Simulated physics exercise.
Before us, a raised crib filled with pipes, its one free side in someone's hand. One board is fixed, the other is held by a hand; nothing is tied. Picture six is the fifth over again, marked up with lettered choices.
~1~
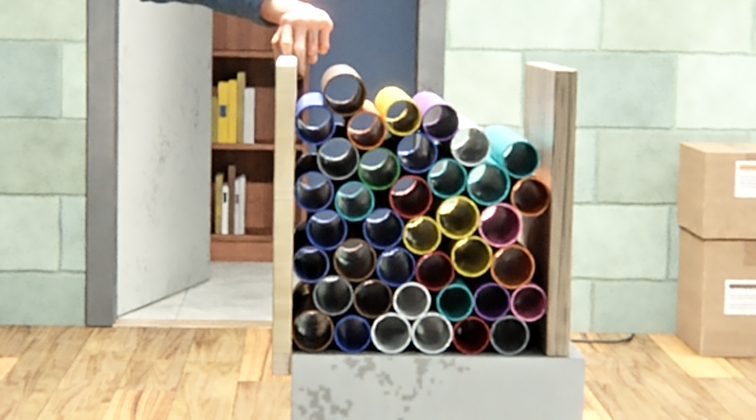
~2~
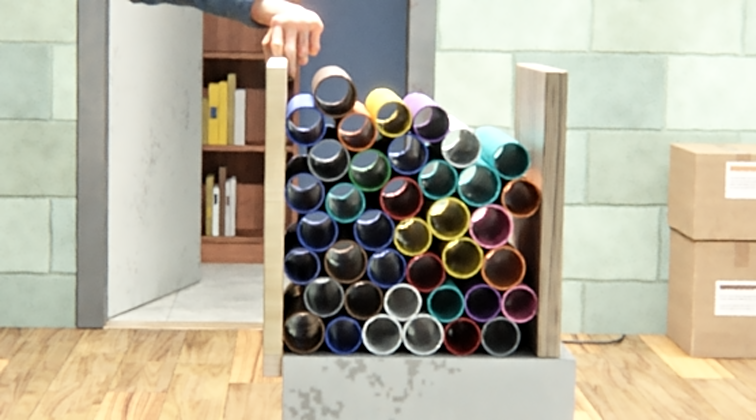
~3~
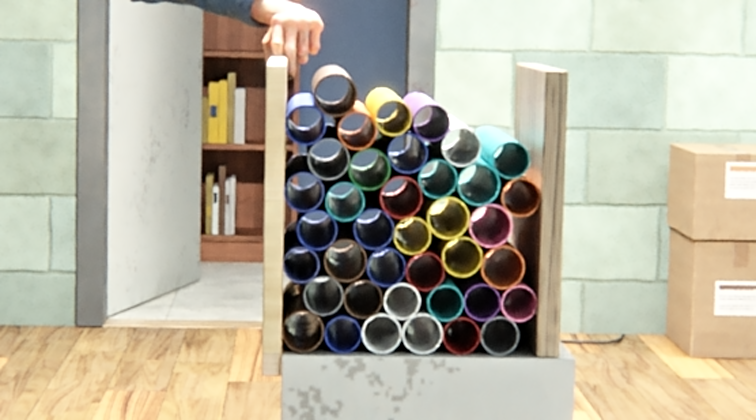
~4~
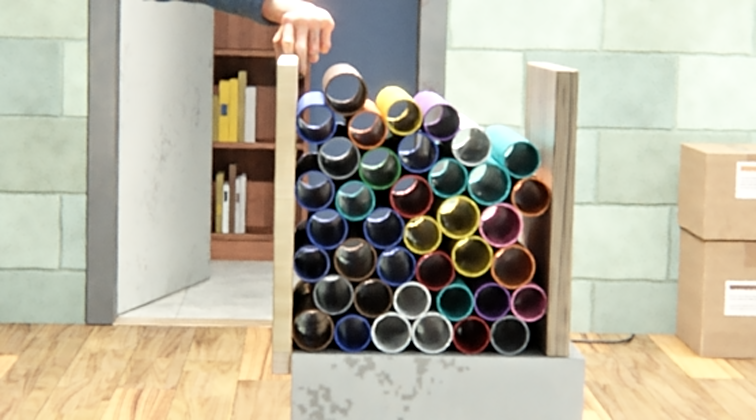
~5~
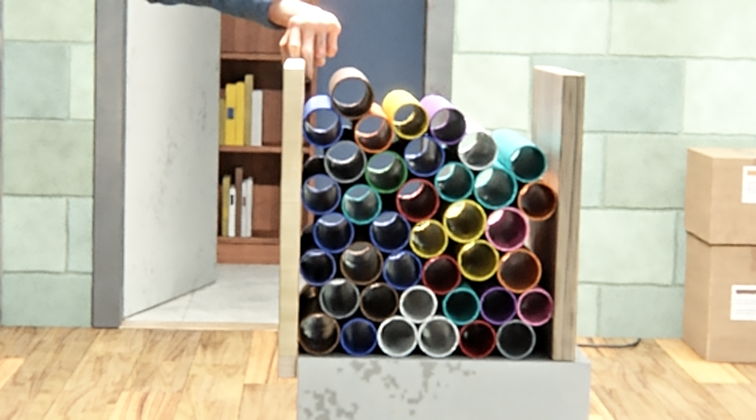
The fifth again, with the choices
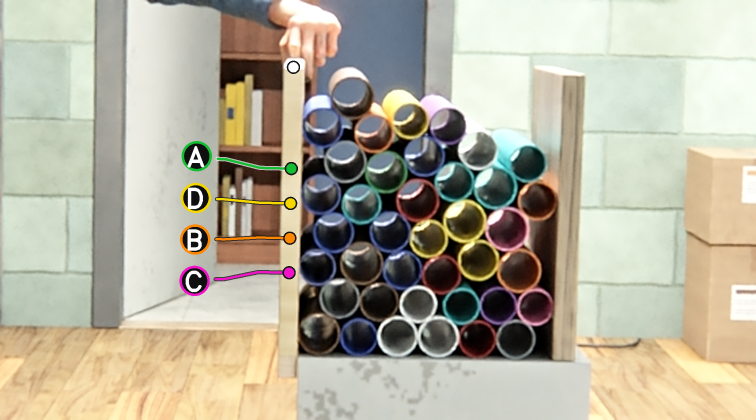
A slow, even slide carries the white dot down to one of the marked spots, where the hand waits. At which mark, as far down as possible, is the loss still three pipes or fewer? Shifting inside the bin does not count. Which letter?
It can be let down to D.
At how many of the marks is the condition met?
Two of them.
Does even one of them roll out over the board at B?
At B: Yes.
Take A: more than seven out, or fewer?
Fewer than seven.
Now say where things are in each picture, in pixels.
In the first picture, a yellow pipe (422, 235); a red pipe (410, 196); an orange pipe (530, 196).
In the second picture, an orange pipe (521, 197); a white pipe (461, 147).
In the third picture, side board (275, 204); a brown pipe (303, 331).
In the fourth picture, a grey pipe (510, 335); a turquoise pipe (455, 302).
In the fifth picture, a pink pipe (535, 307); a yellow pipe (429, 238); a red pipe (417, 200).
On the copy, A at (291, 169); B at (290, 238); C at (289, 273); D at (290, 204); the white dot at (293, 67).
On D. First, top of the board (302, 131).
Then, top of the board (301, 201).
Finally, top of the board (300, 203), two out over the board.
By contrast, A none out over the board; B more than three out over the board; C more than three out over the board.
